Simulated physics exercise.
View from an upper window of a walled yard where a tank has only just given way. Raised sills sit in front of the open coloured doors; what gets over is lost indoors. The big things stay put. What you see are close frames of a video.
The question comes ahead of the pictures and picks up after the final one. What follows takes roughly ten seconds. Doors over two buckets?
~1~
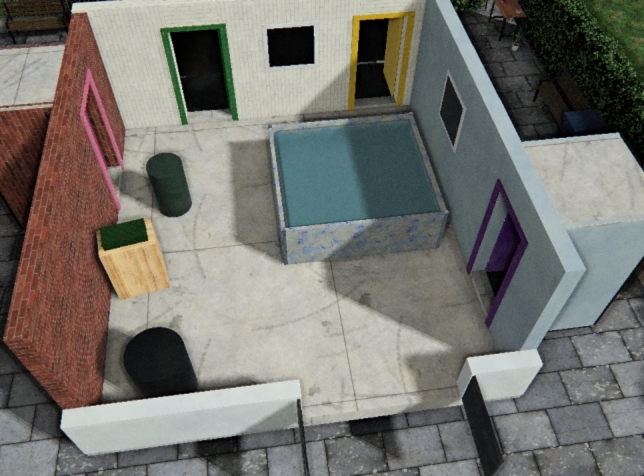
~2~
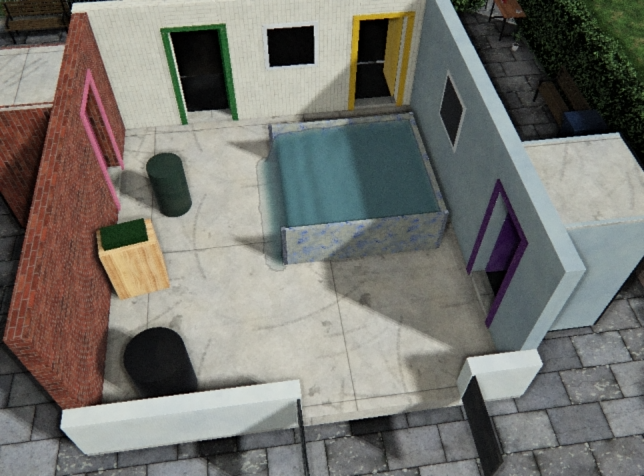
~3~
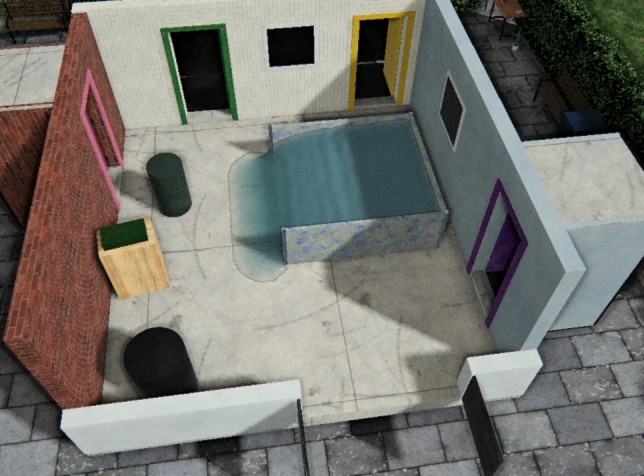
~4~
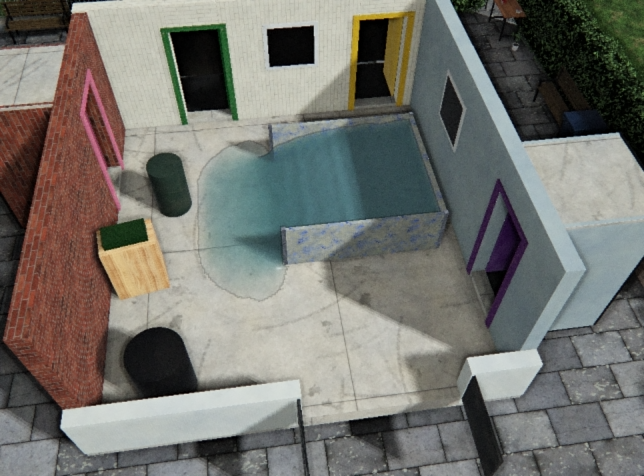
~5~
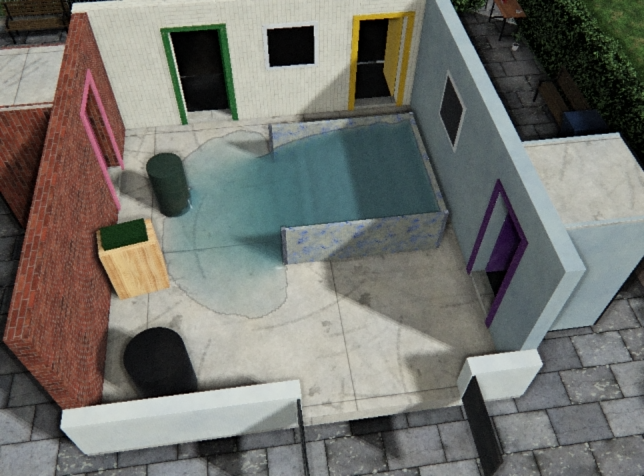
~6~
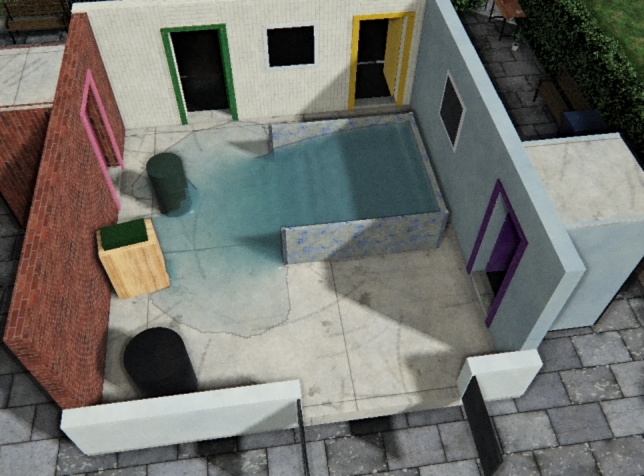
In the end the yellow door is overrun past two buckets. The pink door is overrun past two buckets. The green door is overrun past two buckets. The purple door is overrun past two buckets.
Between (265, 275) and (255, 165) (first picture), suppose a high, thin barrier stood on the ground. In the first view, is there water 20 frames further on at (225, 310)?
Looks like that place is unwetted.
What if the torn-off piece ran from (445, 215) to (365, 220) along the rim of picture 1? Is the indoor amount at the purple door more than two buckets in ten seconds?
At the purple door, the inflow beats the threshold.
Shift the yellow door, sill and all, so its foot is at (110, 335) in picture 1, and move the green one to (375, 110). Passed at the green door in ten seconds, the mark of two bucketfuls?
Result - green: Crosses the limit.
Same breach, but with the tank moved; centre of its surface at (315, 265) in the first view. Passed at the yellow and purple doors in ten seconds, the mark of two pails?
Result: The yellow door tops the limit and the purple door misses it.
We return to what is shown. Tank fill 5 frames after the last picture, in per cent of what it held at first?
Around 56 percent.
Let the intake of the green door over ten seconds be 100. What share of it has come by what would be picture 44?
Estimate: Some 100 per cent.
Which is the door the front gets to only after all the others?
Answer - the door marked purple.
A moment on, water covers 45 % of the floor; the yellow door not reached, the pink door over two buckets in, the green door wet at the sill, nothing in, the purple door not reached.
Next, water covers 50 % of the floor; the yellow door not reached, the pink door far over two buckets in, the green door under two buckets in, the purple door not reached.
Then, water covers 70 % of the floor; the yellow door not reached, the pink door far over two buckets in, the green door far over two buckets in, the purple door not reached.
Later, water covers 95 % of the floor; the yellow door over two buckets in, the pink door far over two buckets in, the green door far over two buckets in, the purple door wet at the sill, nothing in.
In the end, water covers 100 % of the floor; the yellow door far over two buckets in, the pink door far over two buckets in, the green door far over two buckets in, the purple door over two buckets in.
